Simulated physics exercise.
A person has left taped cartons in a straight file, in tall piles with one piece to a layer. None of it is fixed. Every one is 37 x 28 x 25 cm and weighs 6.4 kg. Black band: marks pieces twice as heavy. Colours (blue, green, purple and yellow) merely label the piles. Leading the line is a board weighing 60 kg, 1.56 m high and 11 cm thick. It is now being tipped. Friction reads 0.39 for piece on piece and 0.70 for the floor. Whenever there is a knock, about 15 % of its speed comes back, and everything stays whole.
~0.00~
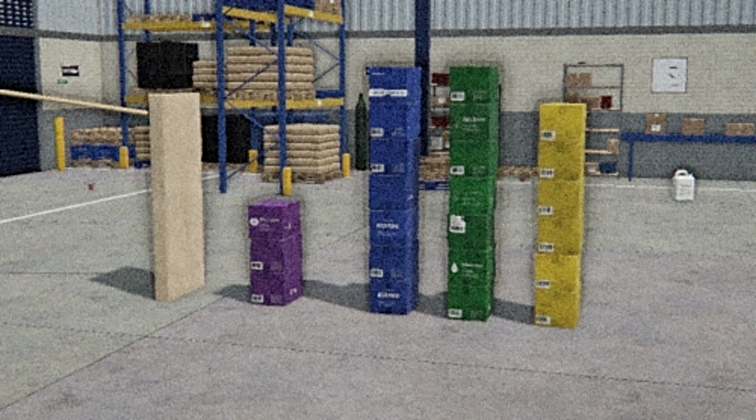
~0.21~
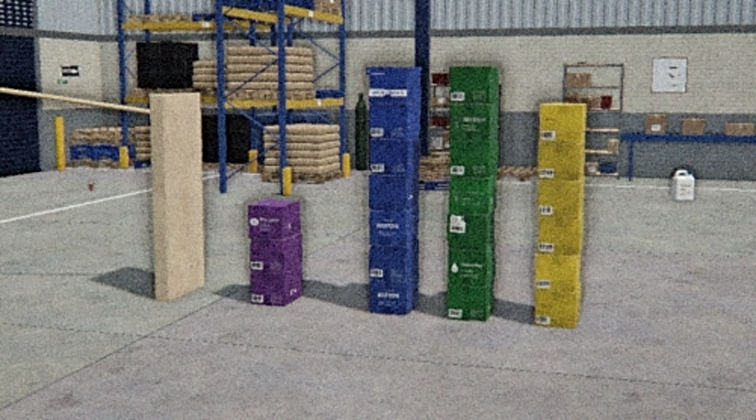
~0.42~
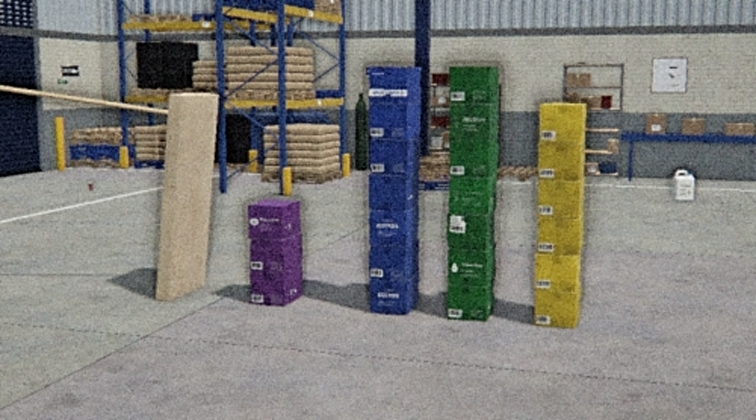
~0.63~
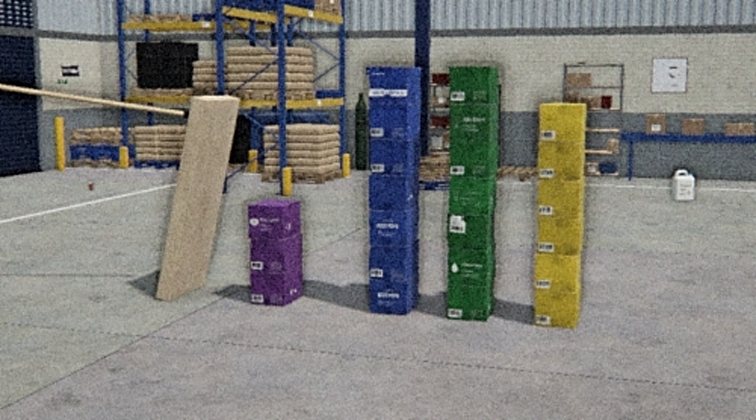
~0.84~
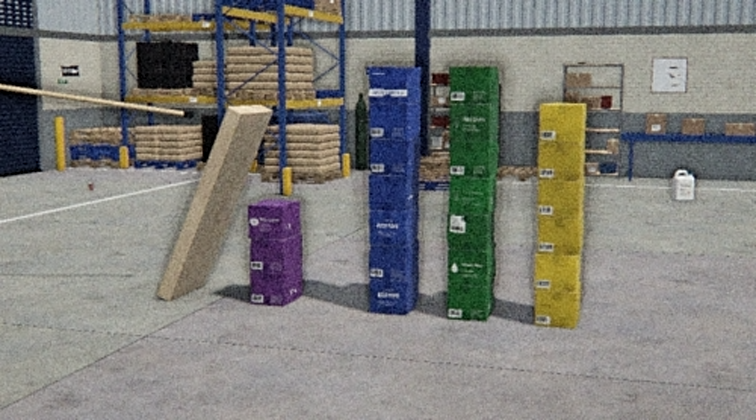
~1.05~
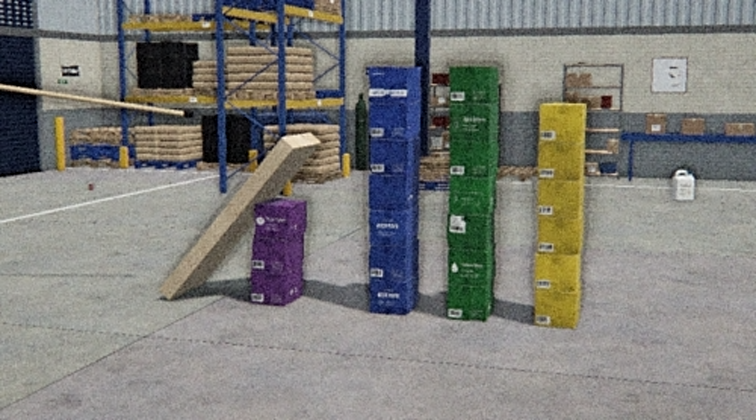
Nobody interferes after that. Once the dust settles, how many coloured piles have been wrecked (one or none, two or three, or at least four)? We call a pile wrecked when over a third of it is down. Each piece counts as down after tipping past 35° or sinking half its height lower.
Lost: At most one.
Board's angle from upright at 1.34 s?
Roughly 60°.
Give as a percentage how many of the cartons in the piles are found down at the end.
Something close to 5 percent of them.
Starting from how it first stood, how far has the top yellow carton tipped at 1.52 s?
Something like 0°, give or take.
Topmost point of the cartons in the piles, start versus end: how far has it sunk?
Some 0 cm lower.
By 1.11 s, board 44° from upright; none of the 23 cartons down, 2 disturbed; top purple carton tilted 6°.
By 1.22 s, board 53° from upright; none of the 23 cartons down, 2 disturbed; top purple carton tilted 20°.
By 1.34 s, board 59° from upright; 1 of the 23 cartons down; top purple carton on its side.
By 1.52 s, board 57° from upright; 1 of the 23 cartons down; top purple carton tilted 74°, 44 cm lower.
When it is over (1.9 s), board 57° from upright; 1 of the 23 cartons down; top purple carton on its side; top blue carton unmoved. No coloured pile is wrecked. In pixels of the last frame, middles, top purple carton near (360, 287), top blue carton near (396, 85).
